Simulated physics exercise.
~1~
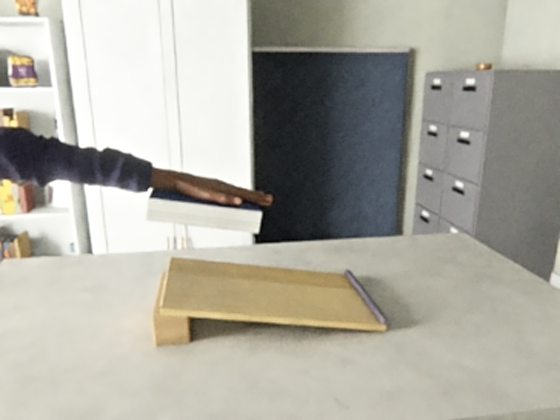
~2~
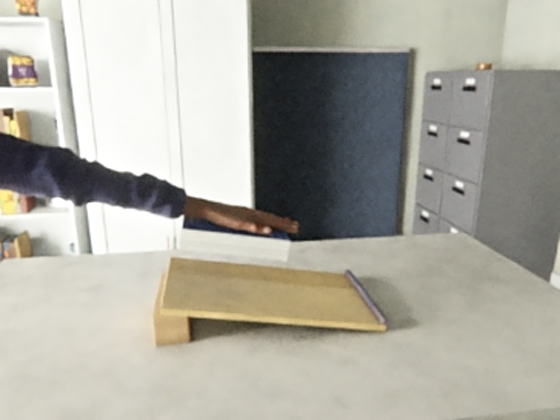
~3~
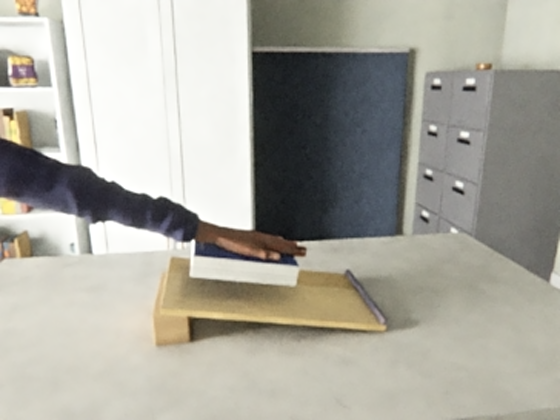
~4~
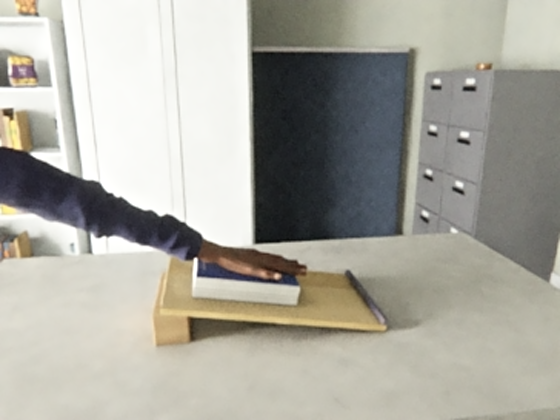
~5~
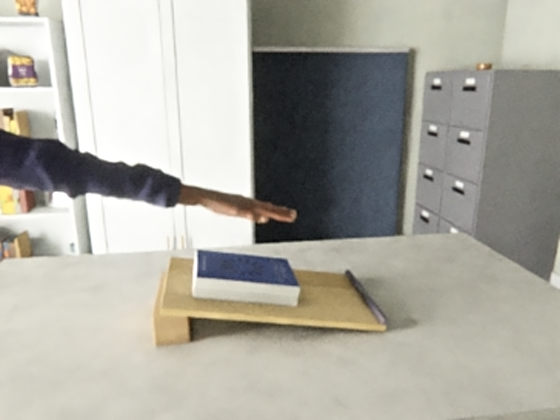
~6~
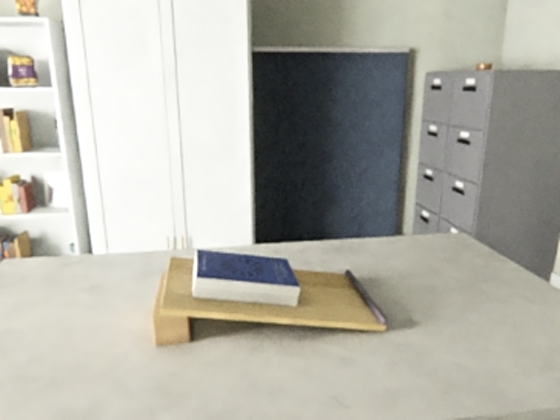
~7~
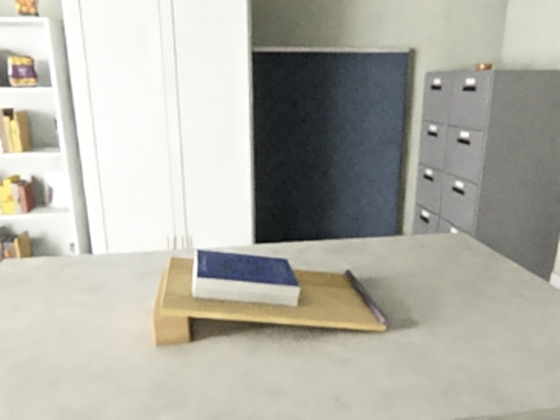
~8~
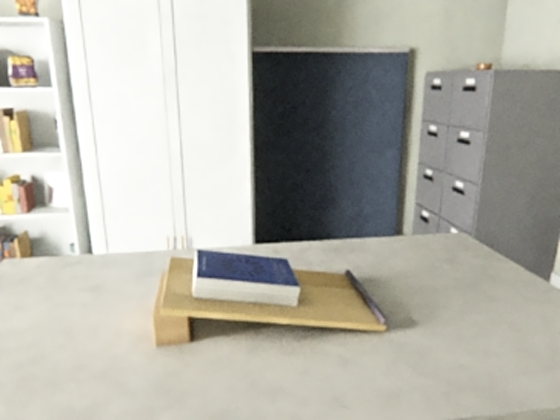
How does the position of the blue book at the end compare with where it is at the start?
At the start the blue book is held in the air above the left part of the sloping board. By the end it is lower and a little further right, resting on the board with no hand on it.
On a grey table, a hand sets a blue book on a sloping board, where it stays.
